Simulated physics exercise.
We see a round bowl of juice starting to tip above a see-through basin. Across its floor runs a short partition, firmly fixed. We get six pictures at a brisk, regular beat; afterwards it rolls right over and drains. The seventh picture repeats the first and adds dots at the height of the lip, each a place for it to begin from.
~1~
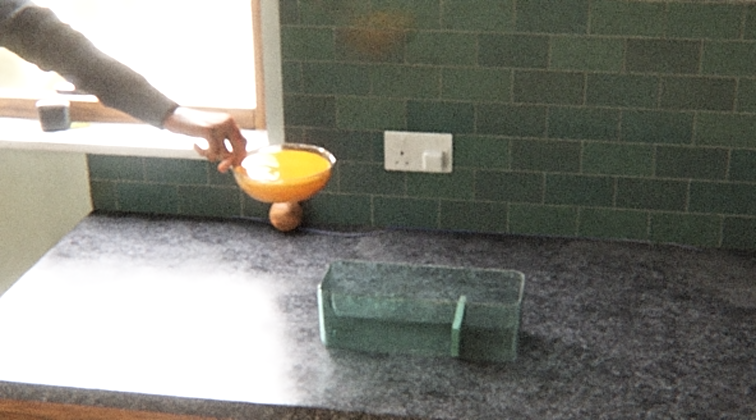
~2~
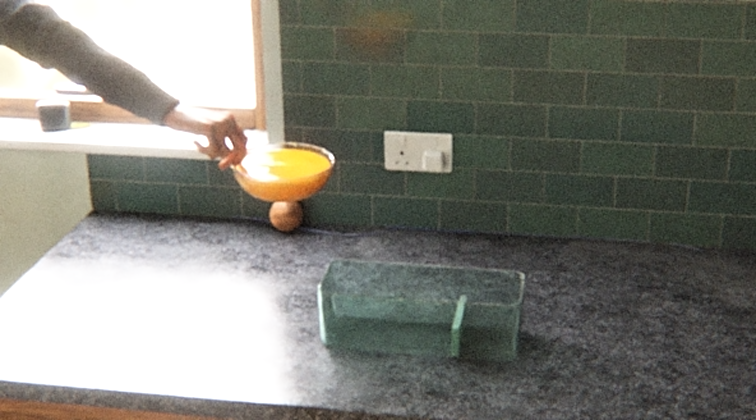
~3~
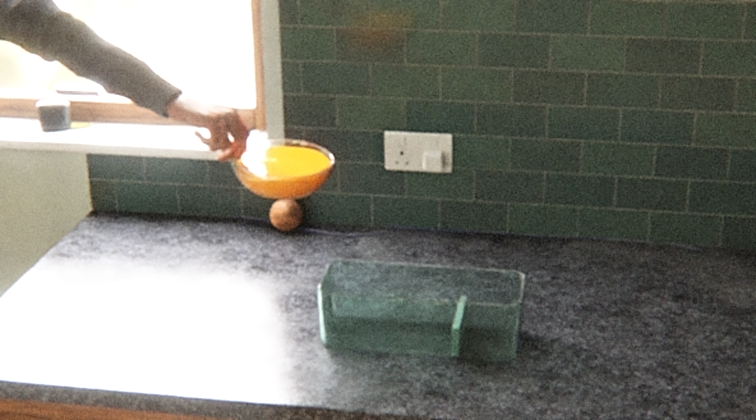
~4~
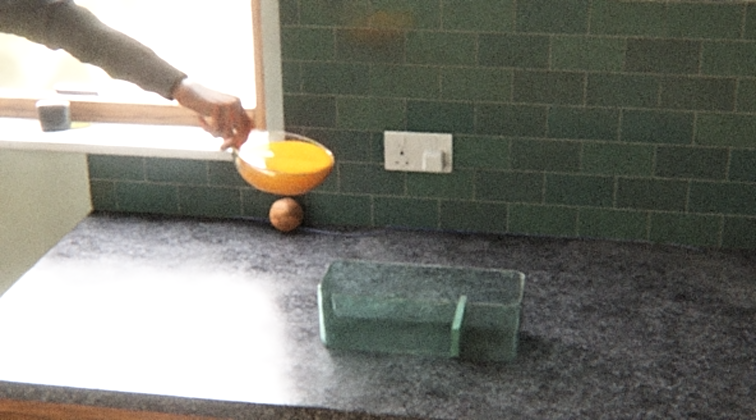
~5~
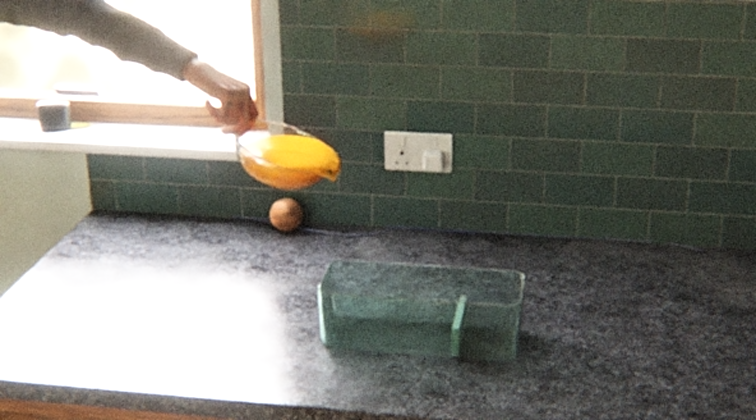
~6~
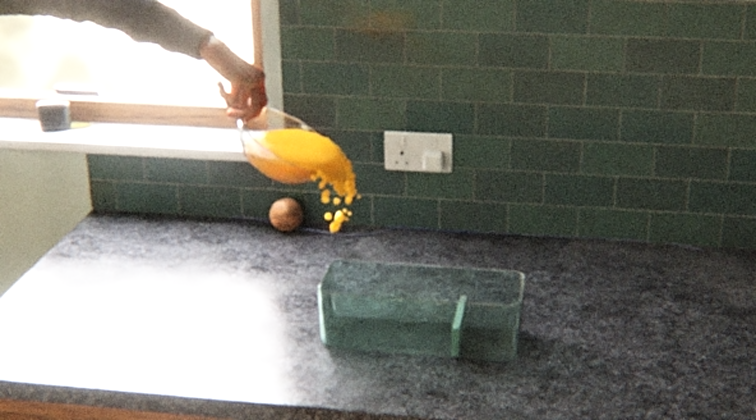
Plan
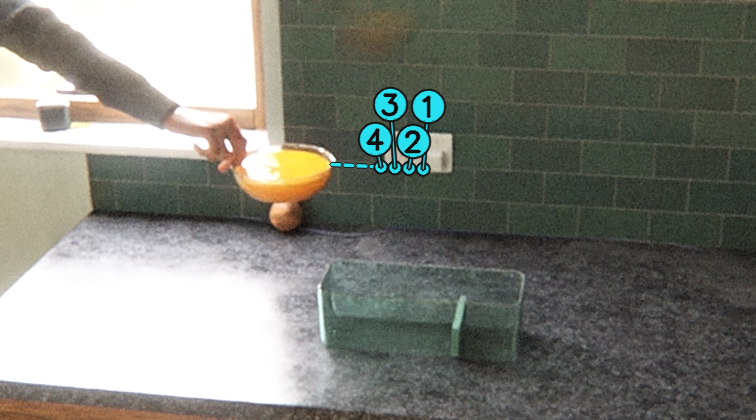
A hand tilts a round bowl rightward, and orange juice pours over its lip in drops.
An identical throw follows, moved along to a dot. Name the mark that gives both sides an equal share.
Best: 4.
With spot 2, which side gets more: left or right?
The right side.
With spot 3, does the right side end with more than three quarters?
No.
On the marked copy, 1 at (423, 169); 2 at (409, 168); 3 at (394, 167); 4 at (380, 167).
With 1, about 26 % ends left of the wall and 65 % right of it; 10 % is lost outside.
With 2, about 16 % ends left of the wall and 80 % right of it; 4 % is lost outside.
With 3, about 27 % ends left of the wall and 67 % right of it; 6 % is lost outside.
With 4, about 49 % ends left of the wall and 45 % right of it; 6 % is lost outside.
